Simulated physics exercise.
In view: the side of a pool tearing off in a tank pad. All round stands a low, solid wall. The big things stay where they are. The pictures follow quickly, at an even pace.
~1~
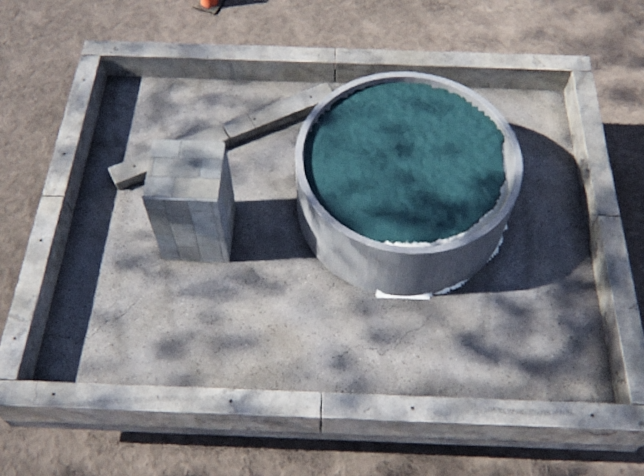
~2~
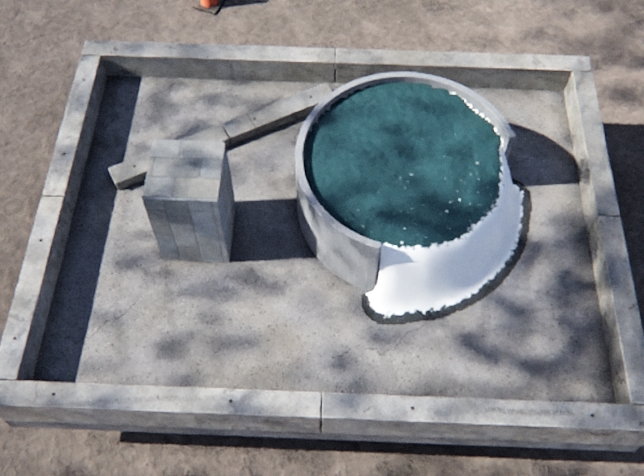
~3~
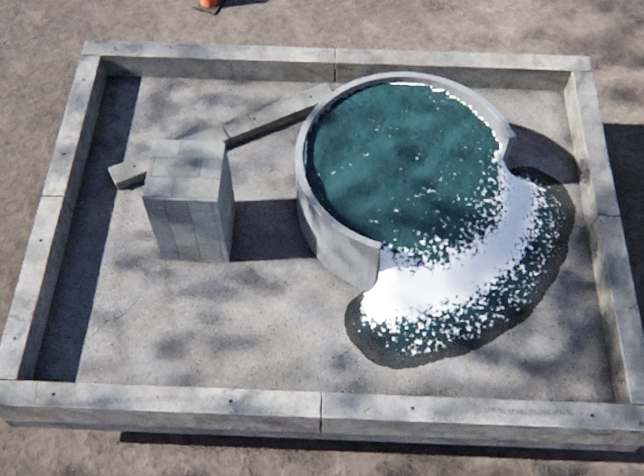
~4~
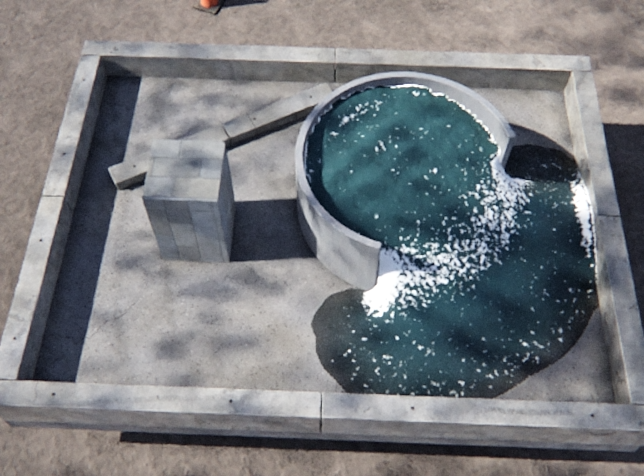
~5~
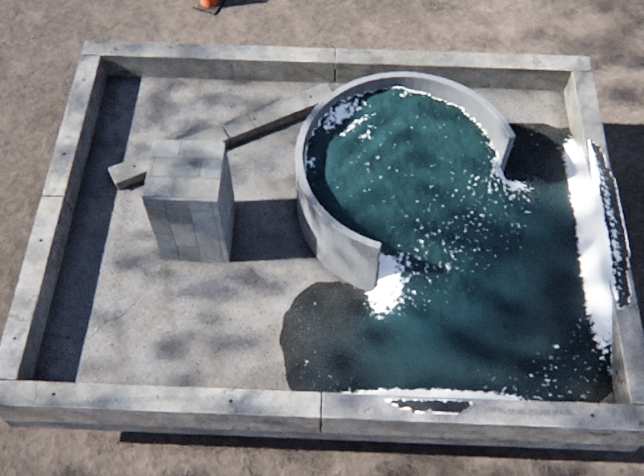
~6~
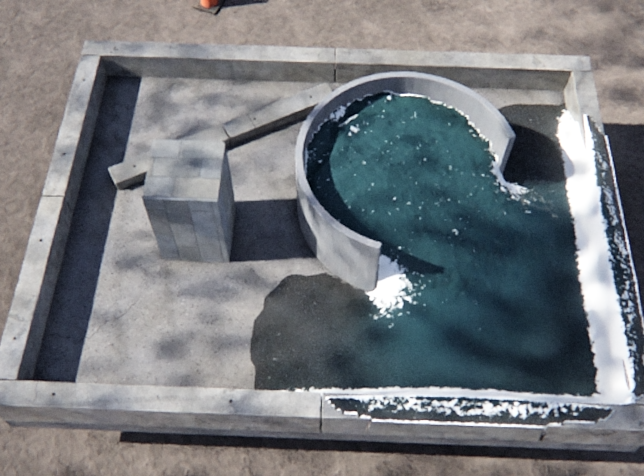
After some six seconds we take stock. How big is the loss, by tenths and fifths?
It loses from a tenth to a fifth.
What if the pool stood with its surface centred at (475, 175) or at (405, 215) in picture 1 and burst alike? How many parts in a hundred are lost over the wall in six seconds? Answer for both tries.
About 18 and 16 per cent.
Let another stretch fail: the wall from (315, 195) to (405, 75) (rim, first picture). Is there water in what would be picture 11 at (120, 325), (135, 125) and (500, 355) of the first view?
As listed: Wet, awash, dry.
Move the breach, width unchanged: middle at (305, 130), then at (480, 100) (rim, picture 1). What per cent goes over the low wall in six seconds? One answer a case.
About 2 and 14 per cent.
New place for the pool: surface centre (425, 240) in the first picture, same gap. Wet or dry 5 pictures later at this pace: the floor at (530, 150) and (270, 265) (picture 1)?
In that order: Wet, not flooded.
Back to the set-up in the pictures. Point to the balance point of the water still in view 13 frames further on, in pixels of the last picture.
Near (444, 272).
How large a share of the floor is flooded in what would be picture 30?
Some 90 per cent.
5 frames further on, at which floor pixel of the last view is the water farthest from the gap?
Around (69, 393).
A moment on, water covers 35 % of the floor; the low wall has let 2 % over.
Next, water covers 40 % of the floor; the low wall has let 4 % over.
Then, water covers 60 % of the floor; the low wall has let 12 % over.
Later, water covers 70 % of the floor; the low wall has let 12 % over.
In the end, water covers 80 % of the floor; the low wall has let 12 % over.
